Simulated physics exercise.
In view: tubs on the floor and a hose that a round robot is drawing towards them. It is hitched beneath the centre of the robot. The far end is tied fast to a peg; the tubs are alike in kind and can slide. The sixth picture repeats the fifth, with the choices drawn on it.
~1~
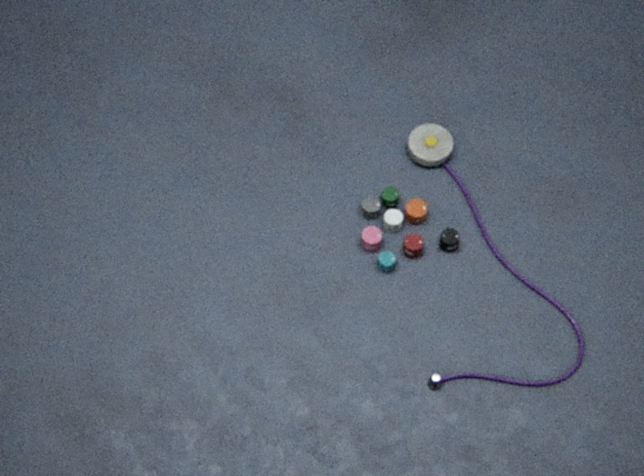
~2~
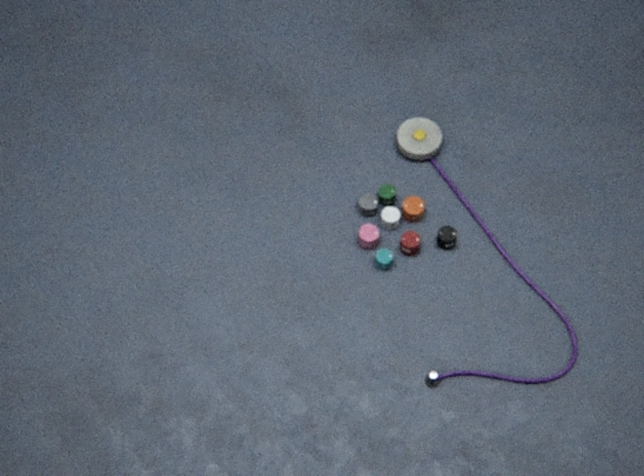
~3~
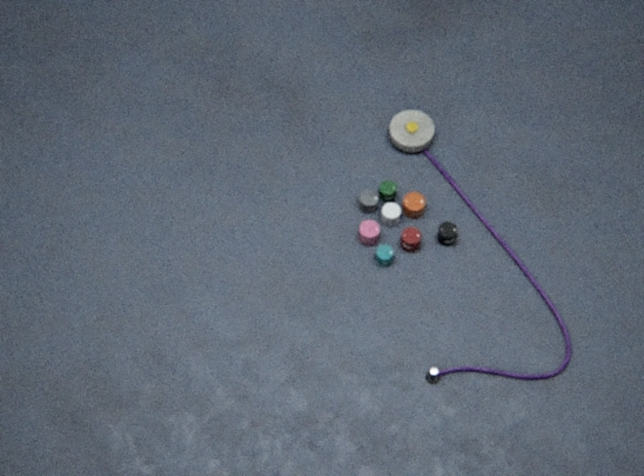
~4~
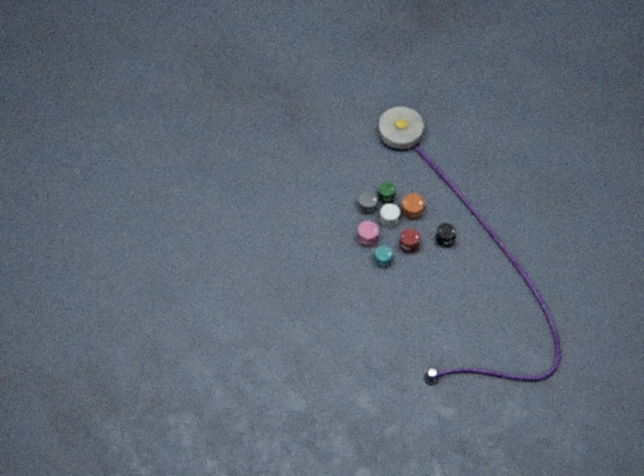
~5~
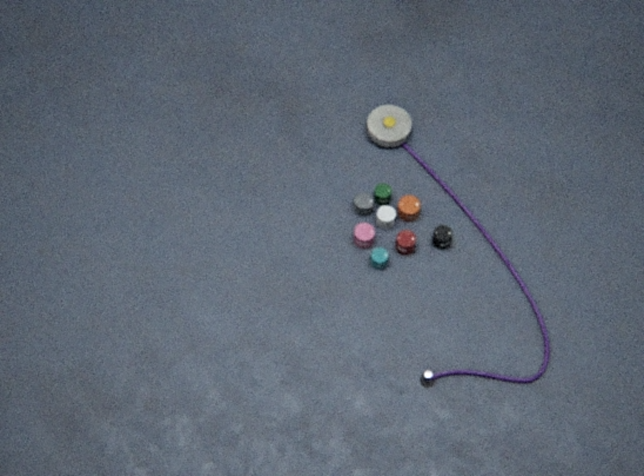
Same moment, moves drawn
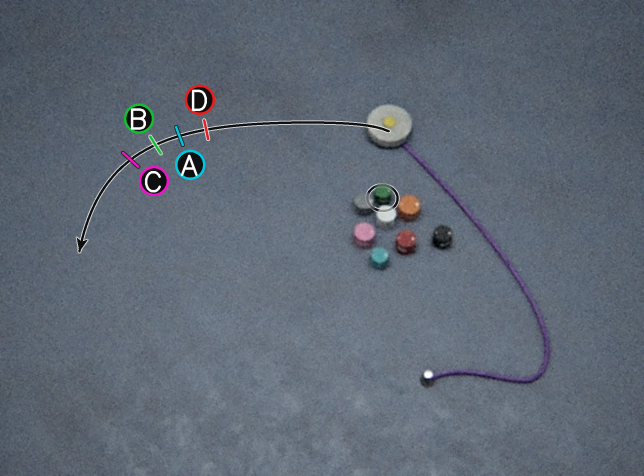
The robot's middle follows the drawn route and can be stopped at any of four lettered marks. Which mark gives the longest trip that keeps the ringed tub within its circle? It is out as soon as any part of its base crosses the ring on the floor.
All is well up to D.
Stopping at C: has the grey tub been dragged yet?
Yes.
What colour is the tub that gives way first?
Black.
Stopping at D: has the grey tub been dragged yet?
No.
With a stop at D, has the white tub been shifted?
No.
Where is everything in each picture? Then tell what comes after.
The first frame shows green tub (390, 198); pink tub (371, 239); grey tub (371, 208).
The second frame shows robot (419, 140); turquoise tub (384, 259).
The third frame shows robot (412, 132); peg (434, 374).
The fourth frame shows robot (401, 129); orange tub (413, 207).
The fifth frame shows robot (389, 127); green tub (383, 194); pink tub (364, 236); grey tub (364, 204).
On the marked copy, A at (179, 136); B at (155, 145); C at (131, 160); D at (206, 130); the ring at (383, 198); the route from (389, 131) via (201, 131) to (79, 251).
Taking D. A third of the way, robot (326, 118); green tub (383, 194).
Two thirds of the way, robot (260, 119); green tub (383, 194).
When it is over, robot (206, 125); orange tub (406, 210); green tub (383, 194); black tub (422, 238); the green tub is still in its ring.
As for the rest, A drags the ringed tub to (378, 208); B drags the ringed tub to (360, 216); C drags the ringed tub to (340, 222).
